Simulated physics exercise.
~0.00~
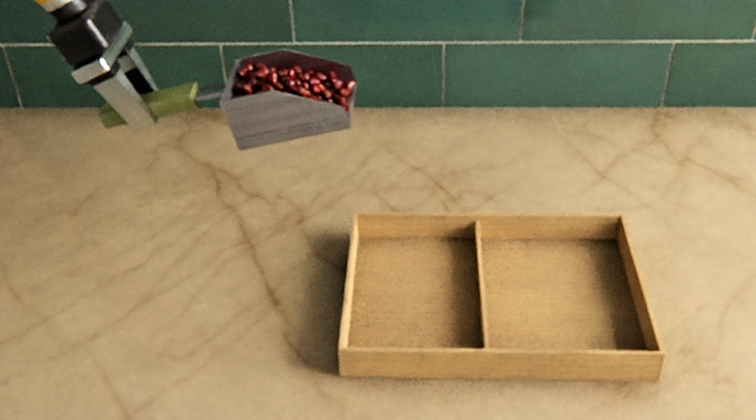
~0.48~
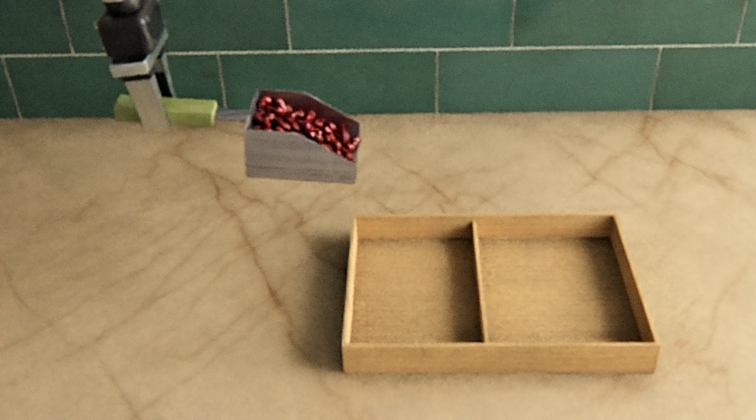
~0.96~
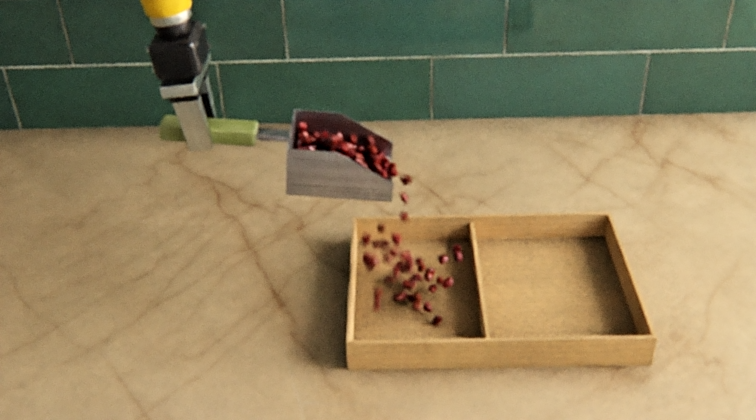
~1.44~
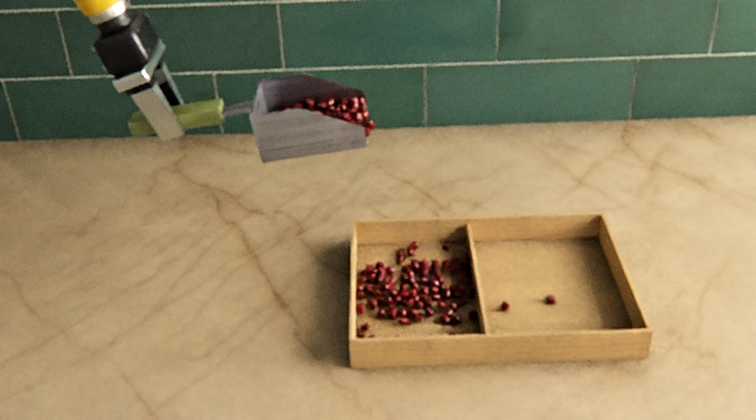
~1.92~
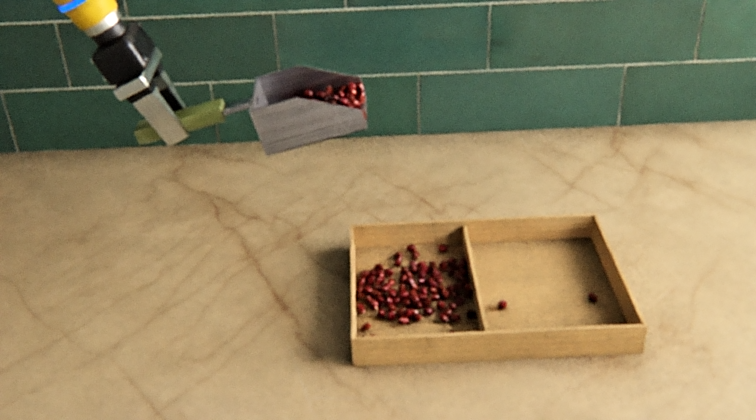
A robot arm tips red beans from a scoop into a divided wooden tray, keeping some.
